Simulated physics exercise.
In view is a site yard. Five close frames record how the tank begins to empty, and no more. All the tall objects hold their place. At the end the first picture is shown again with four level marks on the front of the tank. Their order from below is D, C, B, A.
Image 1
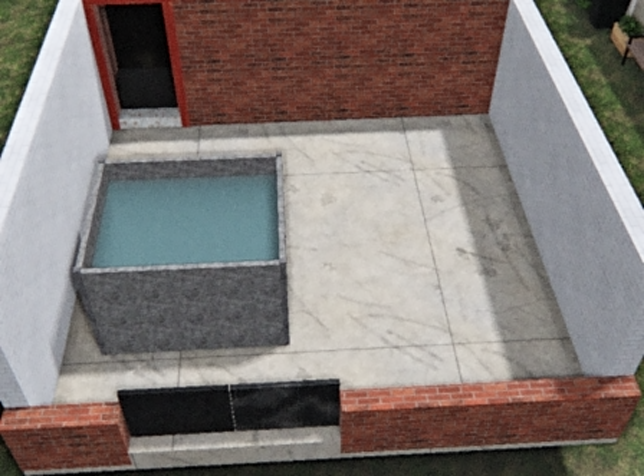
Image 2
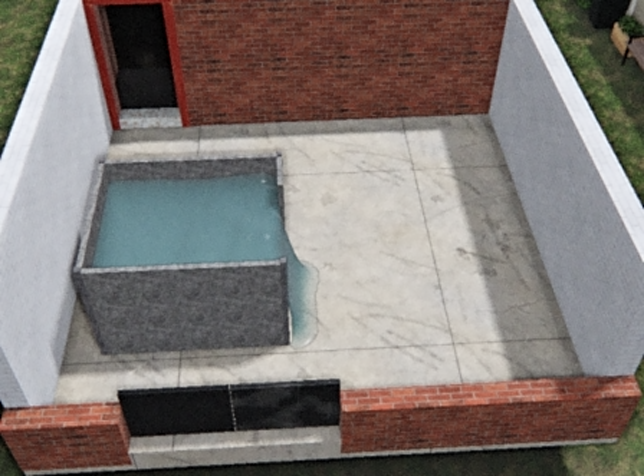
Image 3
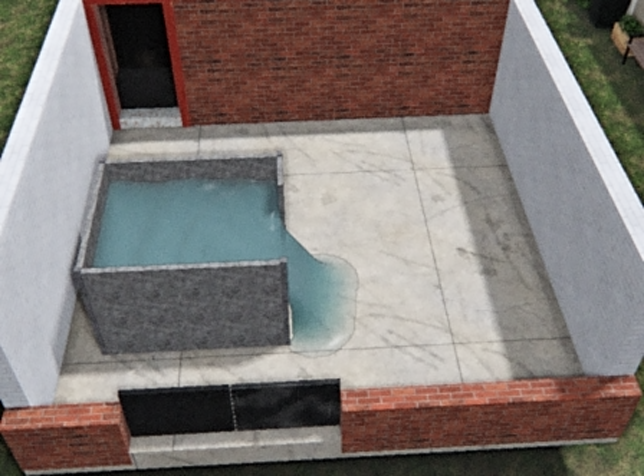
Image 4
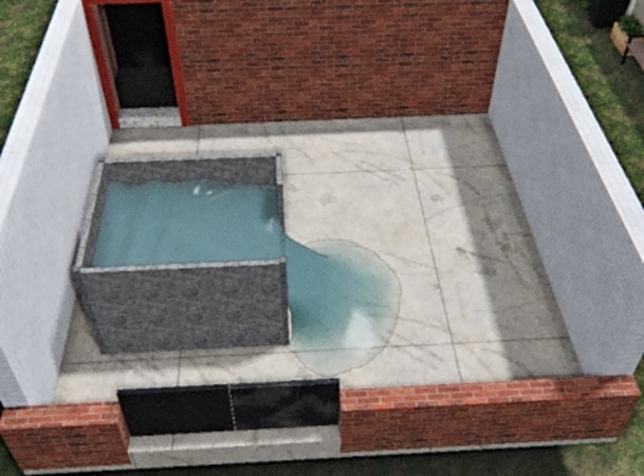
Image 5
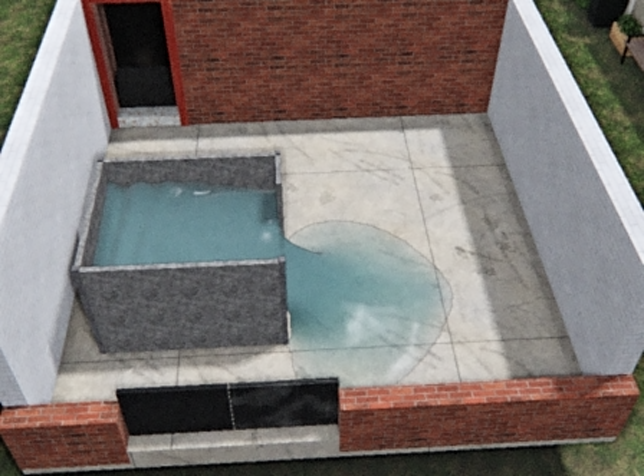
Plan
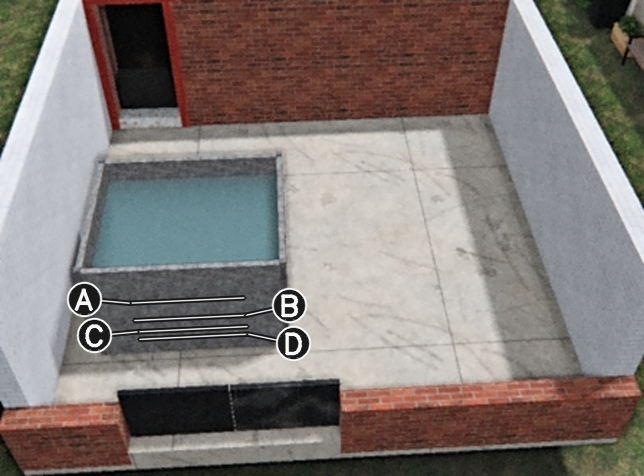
A walled concrete yard is seen from above at a steady, fixed angle, with grass outside it. A dark grey tank of blue-green water stands at the left, a red-framed doorway behind it in a brick wall, pale walls on both sides, and a low brick wall with a dark gate in front. Water pours from the tank's right side and spreads across the floor in a widening rounded pool.
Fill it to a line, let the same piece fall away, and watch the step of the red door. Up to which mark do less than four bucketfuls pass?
Line A just does it.
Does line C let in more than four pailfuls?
No.
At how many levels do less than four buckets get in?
All of the four.
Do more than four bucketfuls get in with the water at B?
No, not at all.
In white, A at (187, 300); B at (190, 317); C at (192, 329); D at (194, 336); from the bottom up D, C, B, A.
If A is chosen, a splash gets over, under a bucket.
If B is chosen, nothing gets over.
If C is chosen, nothing gets over.
If D is chosen, nothing gets over.
